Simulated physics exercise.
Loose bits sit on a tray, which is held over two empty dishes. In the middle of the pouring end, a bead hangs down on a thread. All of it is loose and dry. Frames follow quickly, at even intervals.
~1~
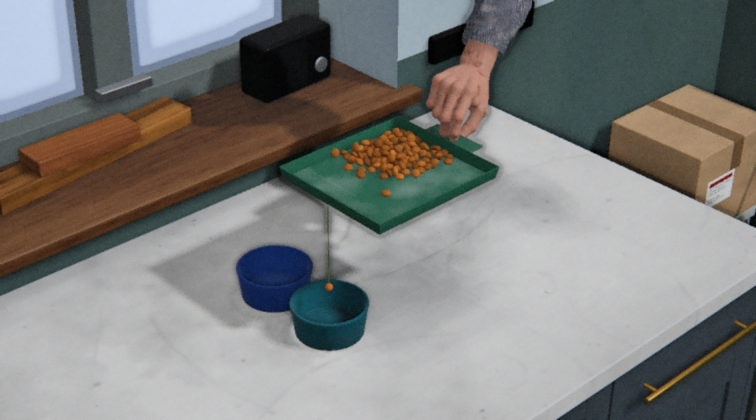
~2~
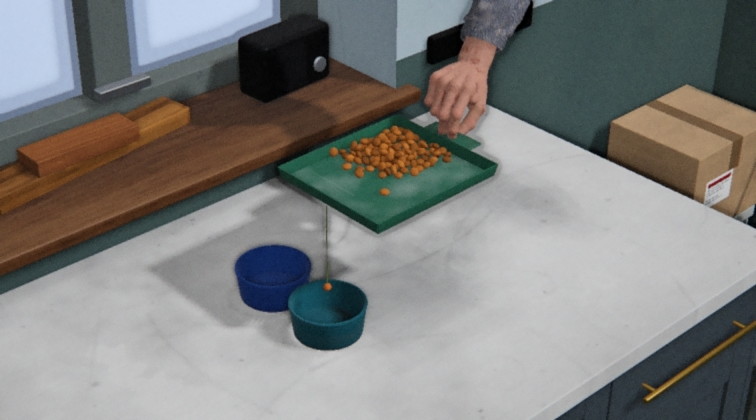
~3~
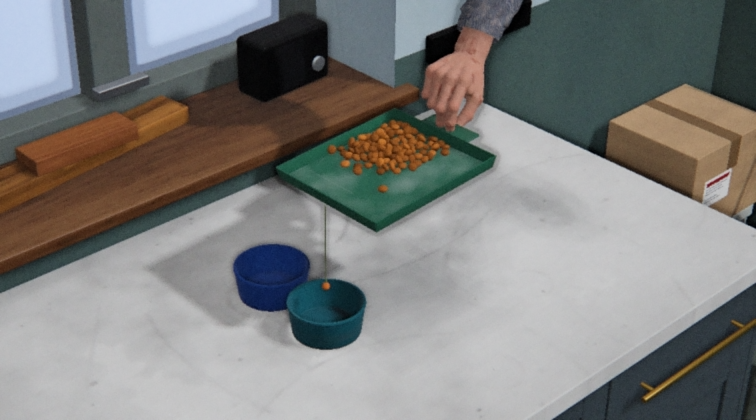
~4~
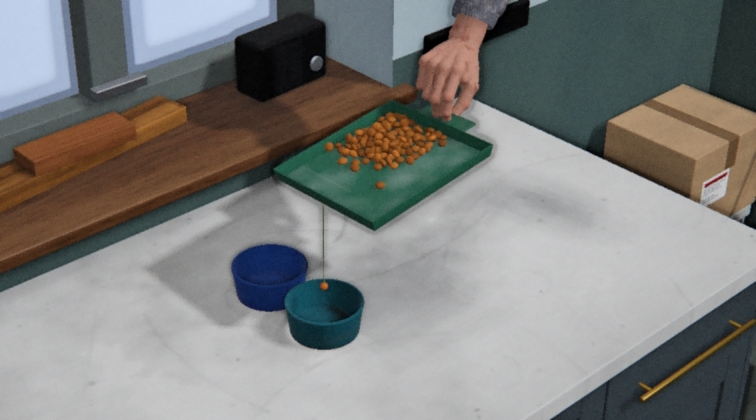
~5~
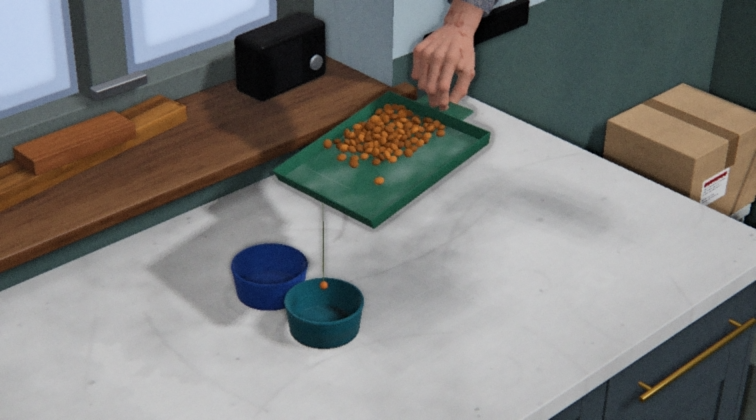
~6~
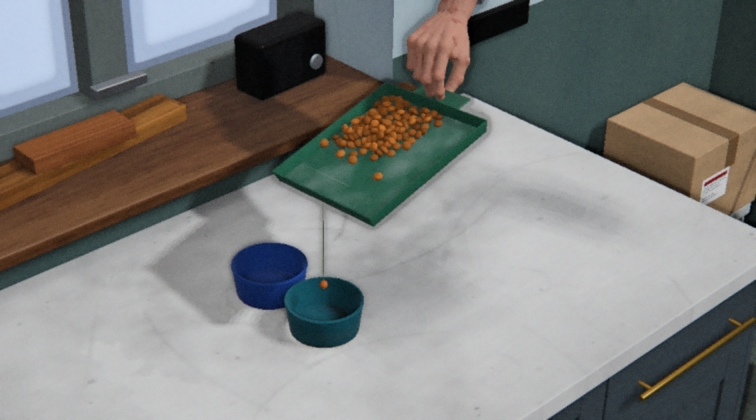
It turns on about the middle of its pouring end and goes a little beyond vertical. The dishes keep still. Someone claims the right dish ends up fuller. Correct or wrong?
Wrong - the left dish ends fuller.
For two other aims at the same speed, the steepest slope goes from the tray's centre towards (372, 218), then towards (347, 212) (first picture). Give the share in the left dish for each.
Close to 0 percent first and close to 0 percent second.
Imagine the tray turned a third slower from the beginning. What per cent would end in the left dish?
Estimate: Around 60%.
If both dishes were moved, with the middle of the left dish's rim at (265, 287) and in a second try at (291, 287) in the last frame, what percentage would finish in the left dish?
It would be near 80 per cent first and near 70 per cent second.
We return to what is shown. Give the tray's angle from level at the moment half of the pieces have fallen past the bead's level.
Roughly 90 degrees of turn.
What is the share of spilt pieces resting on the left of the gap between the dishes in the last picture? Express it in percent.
90 %, near enough.
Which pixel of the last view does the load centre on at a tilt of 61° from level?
Around (298, 175).
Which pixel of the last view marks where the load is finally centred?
Near pixel (265, 295).
Soon after the last picture, tray tipped steeply; most on the tray; about a quarter in the air.
A little later, tray tipped right over; about a third on the tray; a stray few in the right dish; about a third in the left dish; about a quarter outside both; a small part in the air.
Later still, tray tipped past a quarter turn; a small part in the right dish; about half in the left dish; about a third outside both.
At rest, tray tipped past a quarter turn; a small part in the right dish; about half in the left dish; about a third outside both.
